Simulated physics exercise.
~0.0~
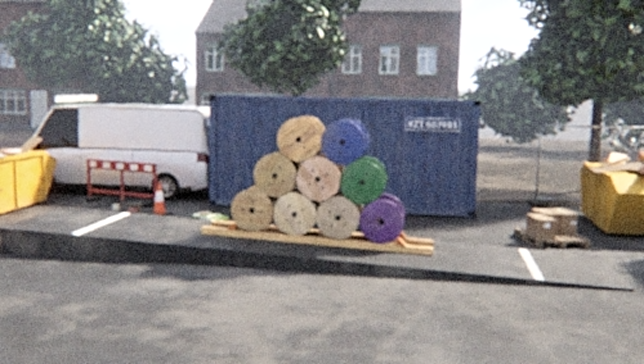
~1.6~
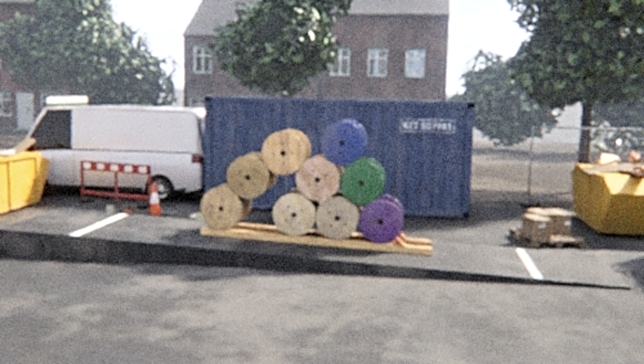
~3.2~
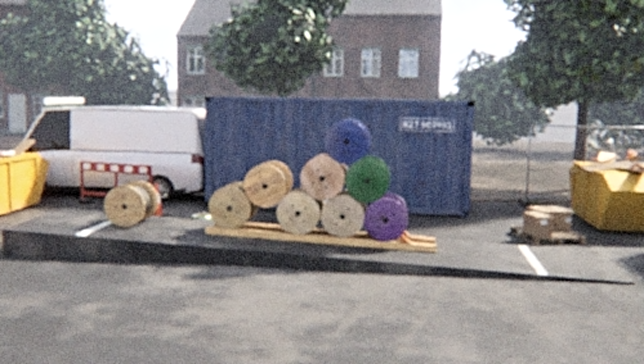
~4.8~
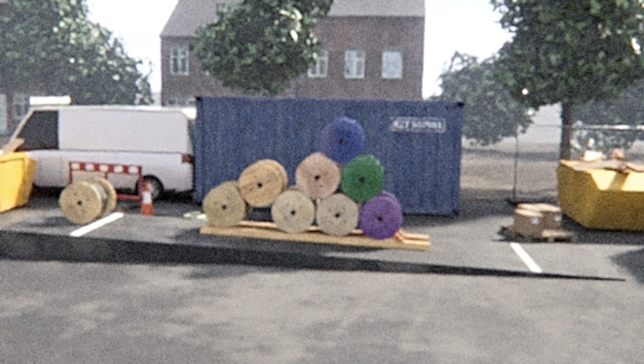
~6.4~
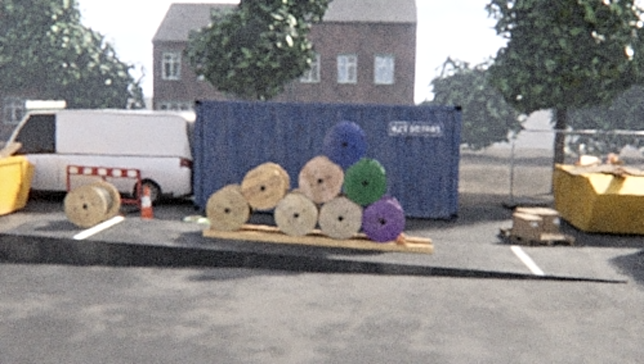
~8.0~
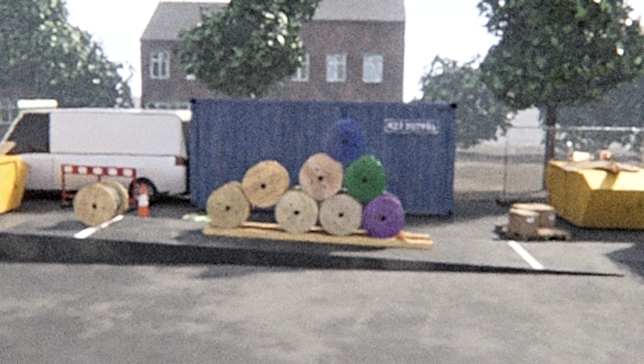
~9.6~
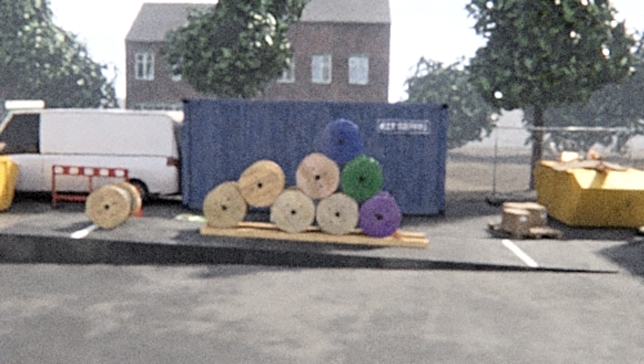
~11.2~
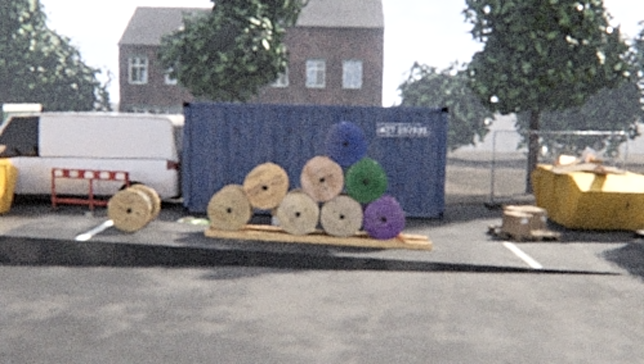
Pale cable reels slumping left beside a blue container, one rolling out across a white line, then creeping back towards the stack.
